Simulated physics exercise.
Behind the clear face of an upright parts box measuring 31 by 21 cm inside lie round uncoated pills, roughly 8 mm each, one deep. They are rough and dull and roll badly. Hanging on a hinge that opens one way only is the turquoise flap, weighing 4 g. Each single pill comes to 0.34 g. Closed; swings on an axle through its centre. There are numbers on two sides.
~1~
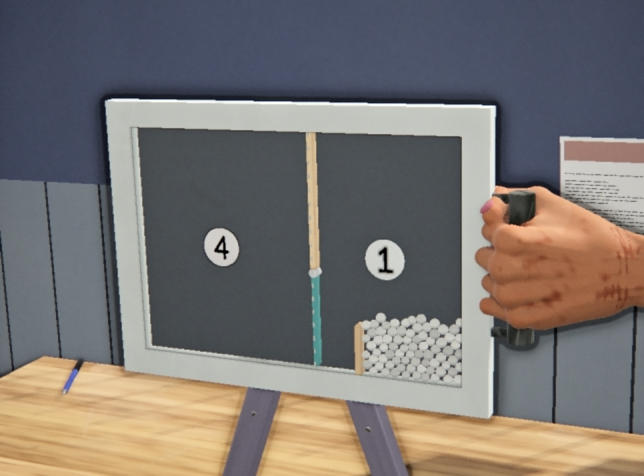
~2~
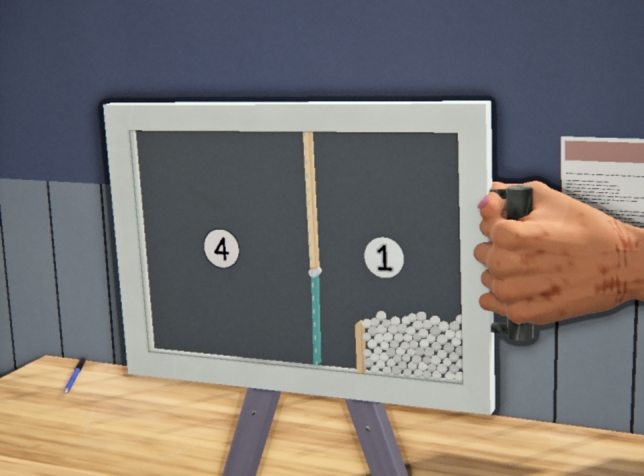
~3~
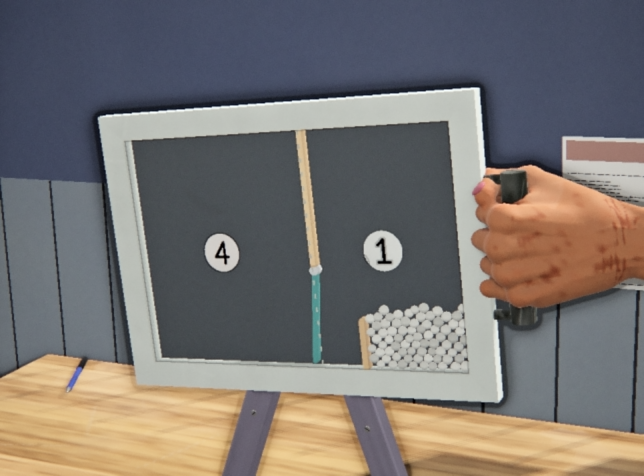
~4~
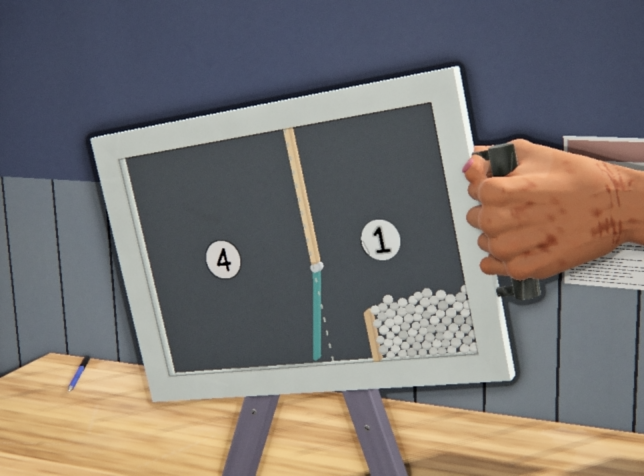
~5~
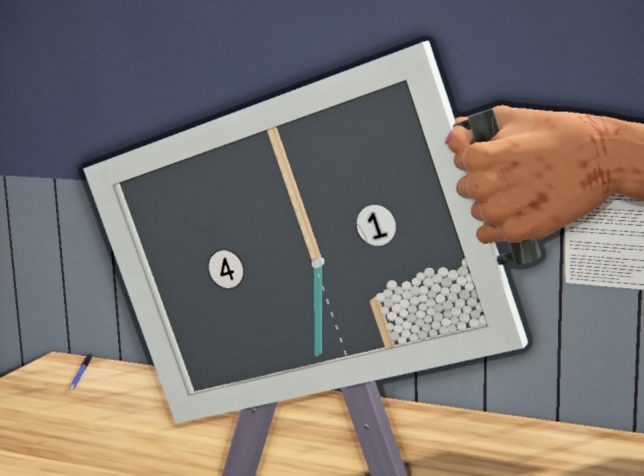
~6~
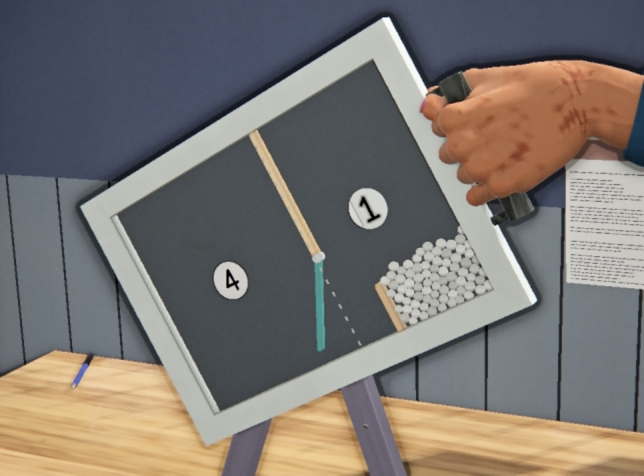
A framed box of white pills turns anticlockwise as a hand lifts its right-side handle.
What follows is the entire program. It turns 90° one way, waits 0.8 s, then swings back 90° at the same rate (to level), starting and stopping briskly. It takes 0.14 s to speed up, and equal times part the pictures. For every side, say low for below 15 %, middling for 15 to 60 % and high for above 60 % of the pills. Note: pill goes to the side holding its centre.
Side 1: Middling, side 4: Middling.
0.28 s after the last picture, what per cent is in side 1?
100 percent.
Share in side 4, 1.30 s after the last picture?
Roughly 45 percent.
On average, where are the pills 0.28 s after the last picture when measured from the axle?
Roughly 6 centimetres to the right and 9 centimetres above.
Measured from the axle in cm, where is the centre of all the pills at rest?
Some 1 cm left and 9 cm below.
Then, 0.28 s later than the last picture, it stands 90° anticlockwise; the pills' middle is 6 cm right of and 9 cm above the centre; no. 1, 100 %; turquoise flap open 65°.
Then, 1.30 s later than the last picture, it stands 46° anticlockwise; the pills' middle is 1 cm left of and 5 cm below the centre; no. 1, 55 %, no. 4, 45 %; turquoise flap open 60°.
Then, 1.53 s later than the last picture, it stands level; the pills' middle is 3 cm left of and 8 cm below the centre; no. 1, 50 %, no. 4, 50 %; turquoise flap open 17°.
At rest 2.2 s after the last picture, it stands level; no. 1, 45 %, no. 4, 55 %; turquoise flap open 22°.
